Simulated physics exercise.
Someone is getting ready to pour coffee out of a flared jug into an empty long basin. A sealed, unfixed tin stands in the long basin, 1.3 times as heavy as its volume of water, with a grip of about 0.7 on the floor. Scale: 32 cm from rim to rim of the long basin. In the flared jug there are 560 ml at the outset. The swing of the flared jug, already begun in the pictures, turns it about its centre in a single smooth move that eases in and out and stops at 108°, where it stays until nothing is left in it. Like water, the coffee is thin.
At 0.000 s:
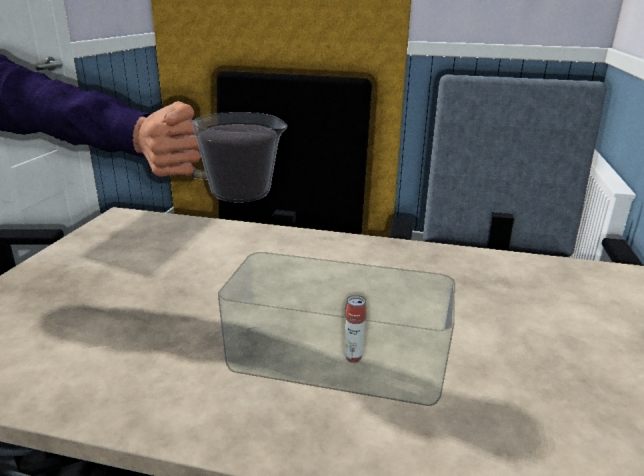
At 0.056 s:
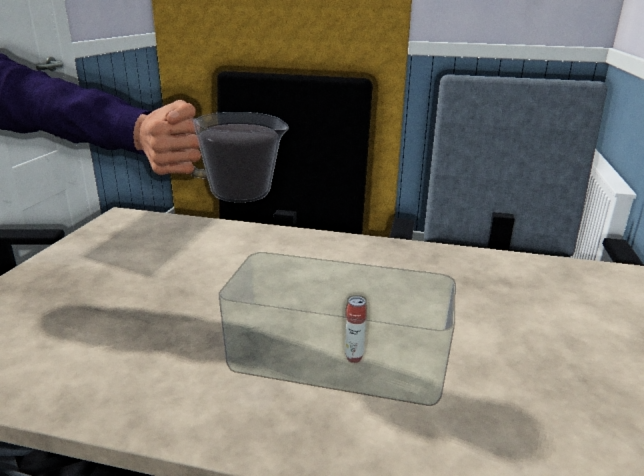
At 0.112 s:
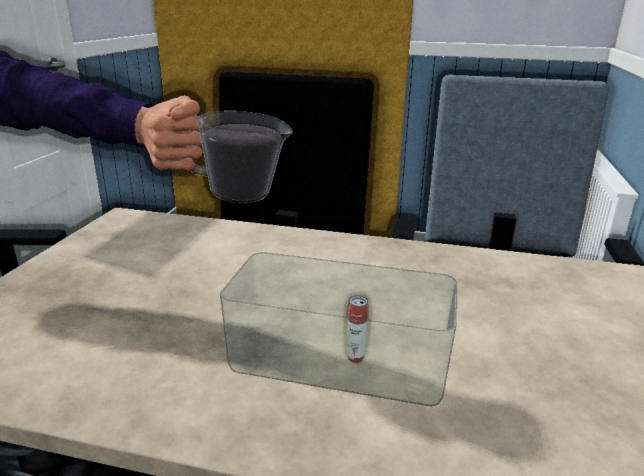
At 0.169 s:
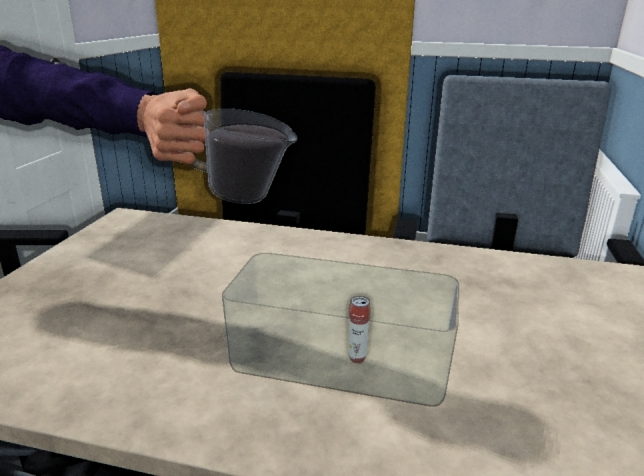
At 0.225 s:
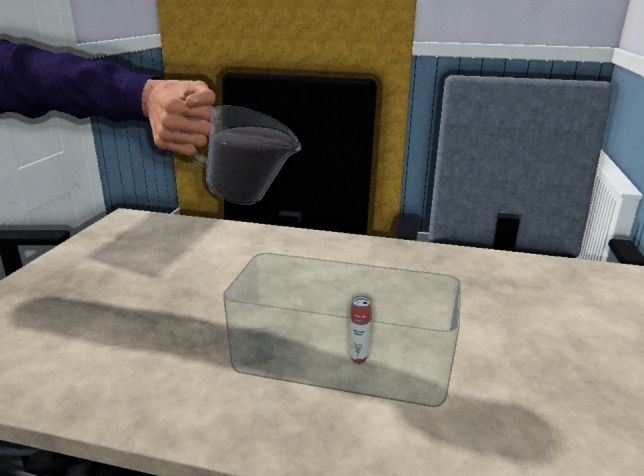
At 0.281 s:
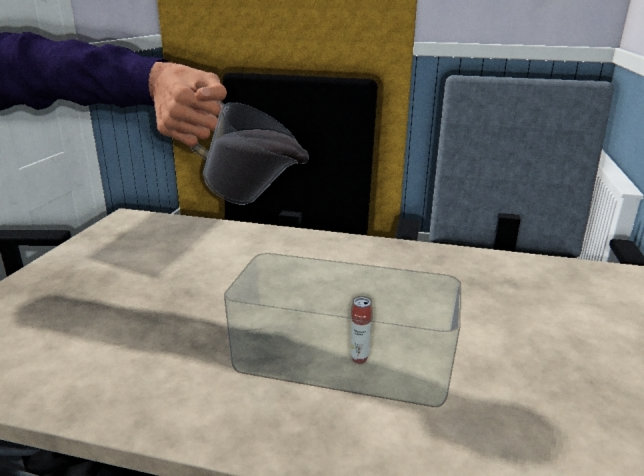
Above a table, a hand tilts a jug of dark liquid rightward near a clear basin holding a tin.
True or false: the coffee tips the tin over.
True.
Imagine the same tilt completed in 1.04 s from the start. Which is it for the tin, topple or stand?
The tin tips over.
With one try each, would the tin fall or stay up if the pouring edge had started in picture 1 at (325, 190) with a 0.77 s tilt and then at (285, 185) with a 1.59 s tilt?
Trial 1 - tin tips; trial 2 - tin stays standing.
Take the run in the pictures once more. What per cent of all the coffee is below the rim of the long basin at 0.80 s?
Roughly 84 %.
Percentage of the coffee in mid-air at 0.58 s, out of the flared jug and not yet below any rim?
Some 36 % is the figure.
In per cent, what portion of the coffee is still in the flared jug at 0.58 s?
Close to 40 percent of the liquid remains at that time.
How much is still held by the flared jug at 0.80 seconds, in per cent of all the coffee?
Near 4 in a hundred.
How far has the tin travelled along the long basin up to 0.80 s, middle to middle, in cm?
It has moved some 3 cm.
After 0.58 s the tilt is 92° and 41 per cent is still to pour; the tin stands where it began.
After 0.80 s the tilt is 108° and 4 per cent is still to pour; the tin leans 16°.
After 1.02 s the tilt is 108° and 0 per cent is still to pour; the tin lies on its side.
After 1.27 s the tilt is 108° and 0 per cent is still to pour; the tin lies on its side.
In the end the tin lies on its side.
